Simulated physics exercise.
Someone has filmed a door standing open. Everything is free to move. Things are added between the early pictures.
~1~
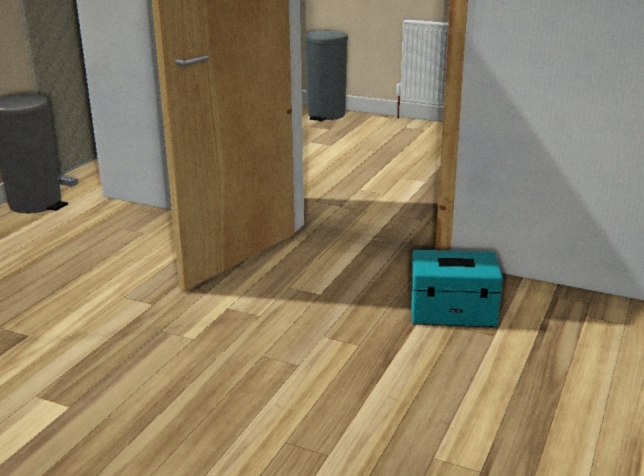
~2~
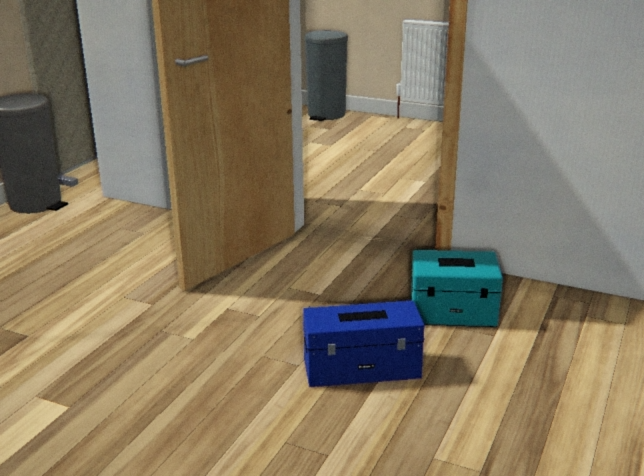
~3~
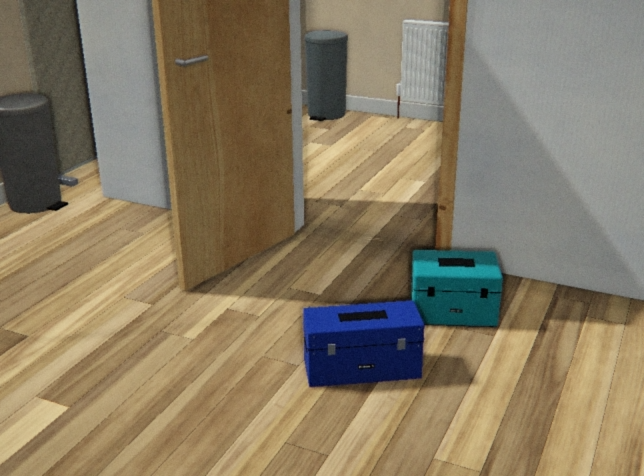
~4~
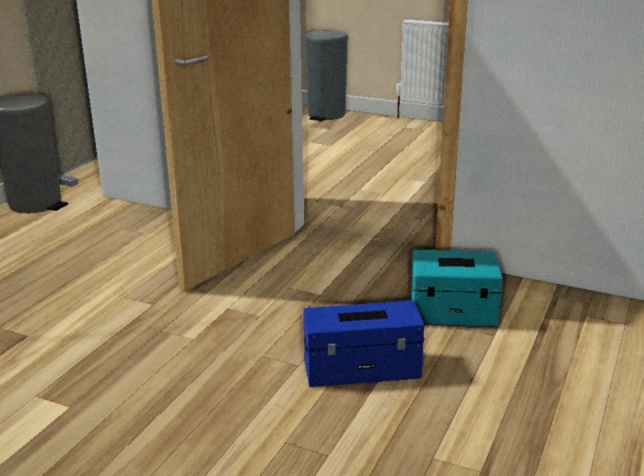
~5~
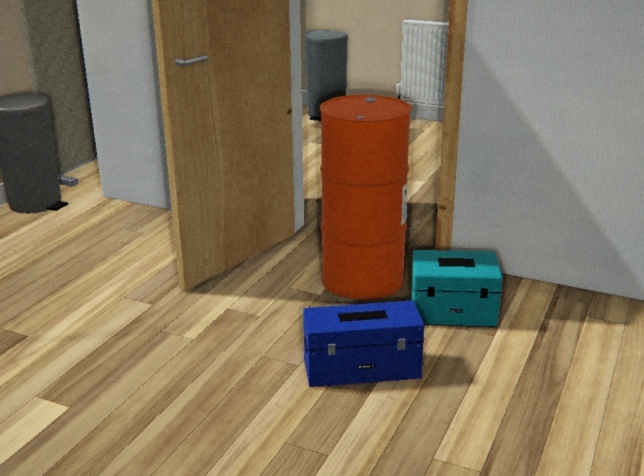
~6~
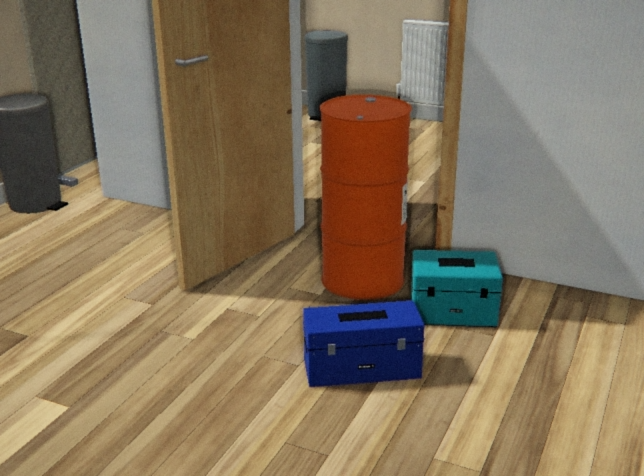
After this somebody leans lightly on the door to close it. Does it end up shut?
Outcome: The door jams.
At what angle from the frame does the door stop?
About 50°.
Then, 0.90 s later than the last frame, door 86° open.
Then, 1.50 s later than the last frame, door 62° open.
When it is over, door 49° open; all 3 as before. End places, in pixels of the last picture, orange drum near (369, 197).
